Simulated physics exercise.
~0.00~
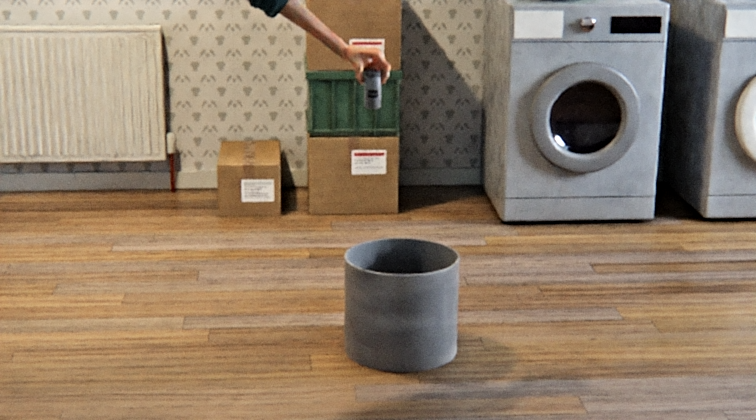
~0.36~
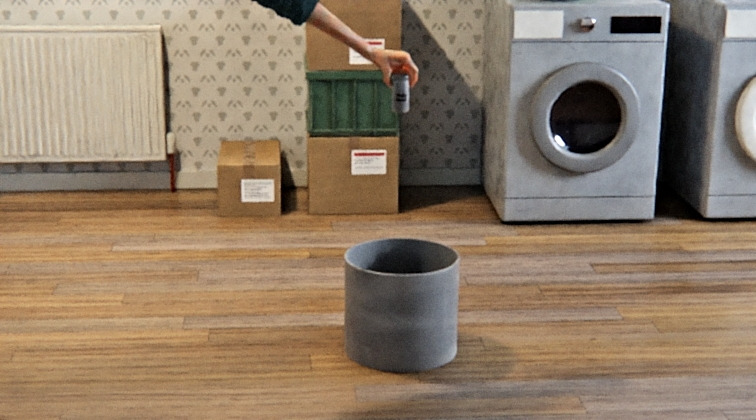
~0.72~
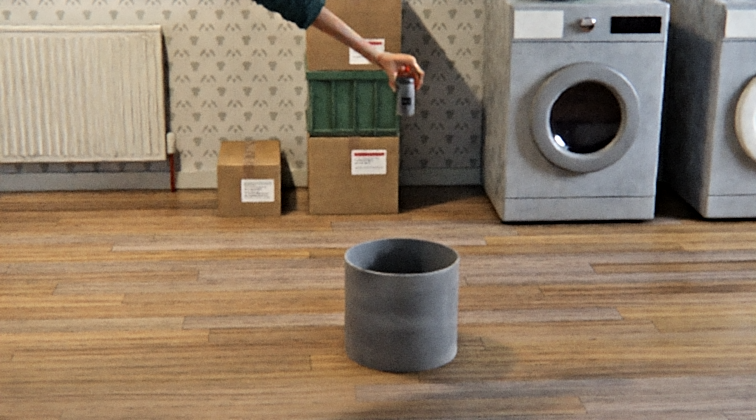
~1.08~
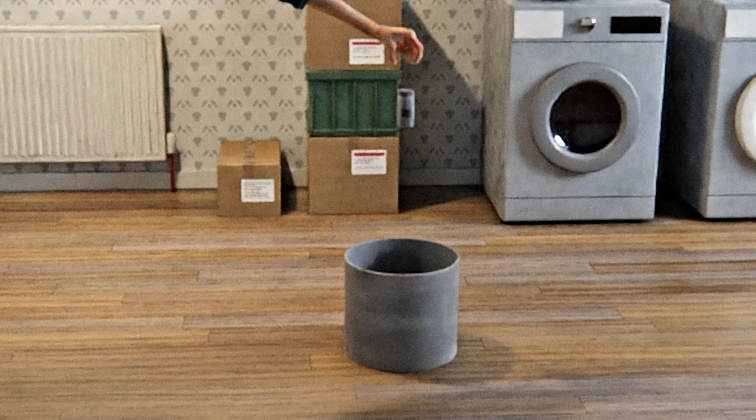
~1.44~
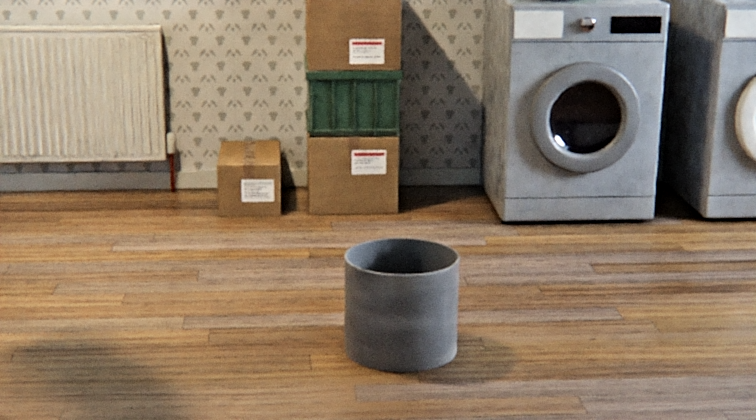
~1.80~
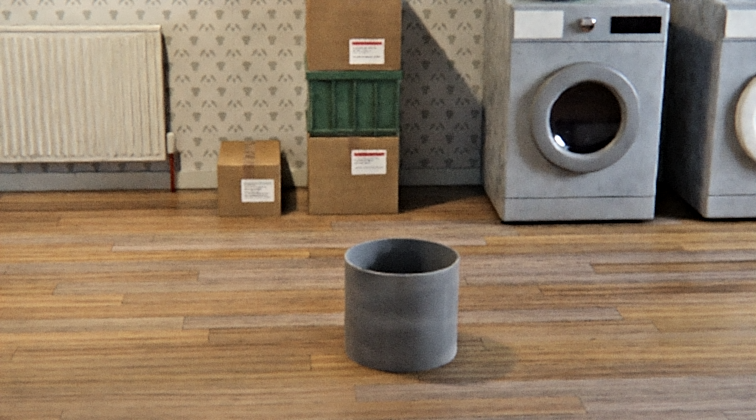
We see a hand holding a small grey shaker above an open grey container on a wooden floor, moving it slightly right, then letting go and drawing back. The shaker drops out of sight into the container, which stays standing in place.
